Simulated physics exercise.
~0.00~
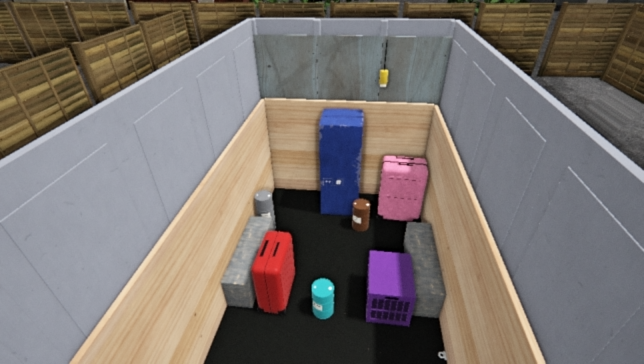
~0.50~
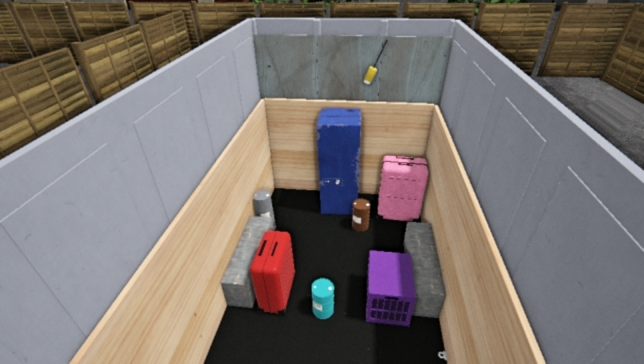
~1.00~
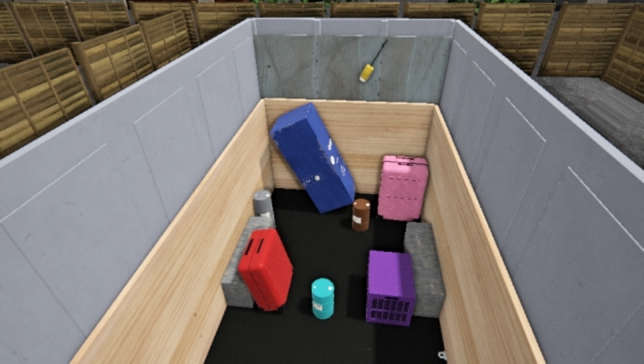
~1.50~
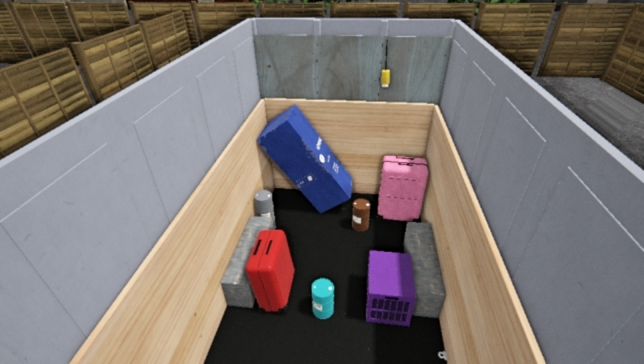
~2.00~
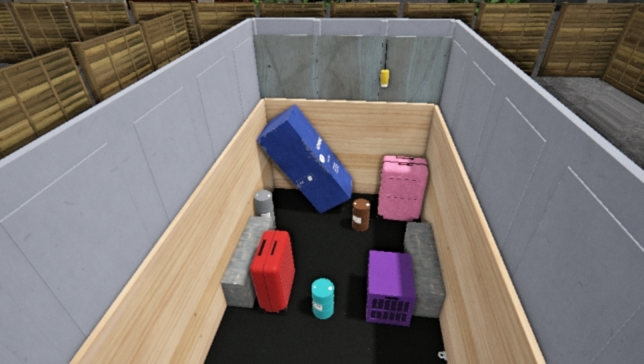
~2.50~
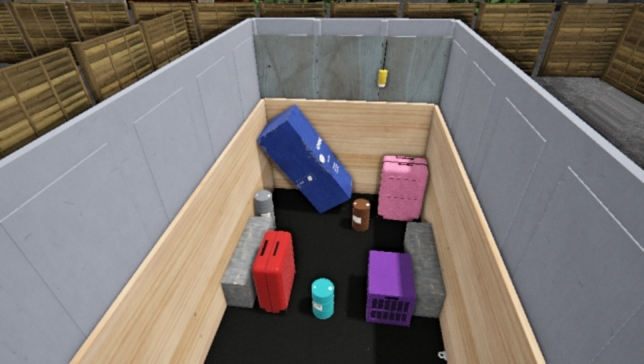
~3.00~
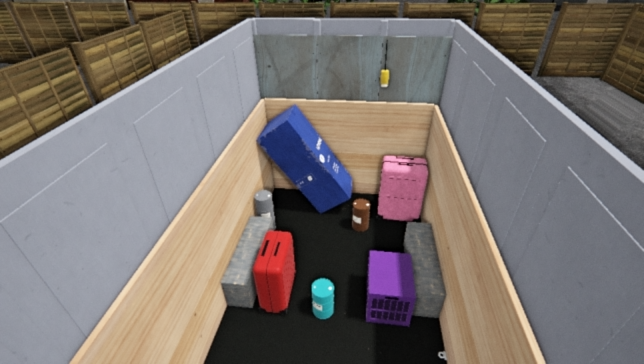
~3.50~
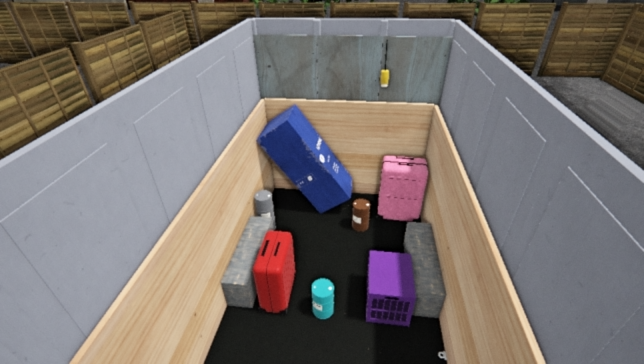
A tall blue box at the back of a van's load bay tipped left and stayed leaning at a slant, while the red case near the front rocked left and settled upright again; the pink case, purple chest and canisters stayed put as a yellow lamp swung.
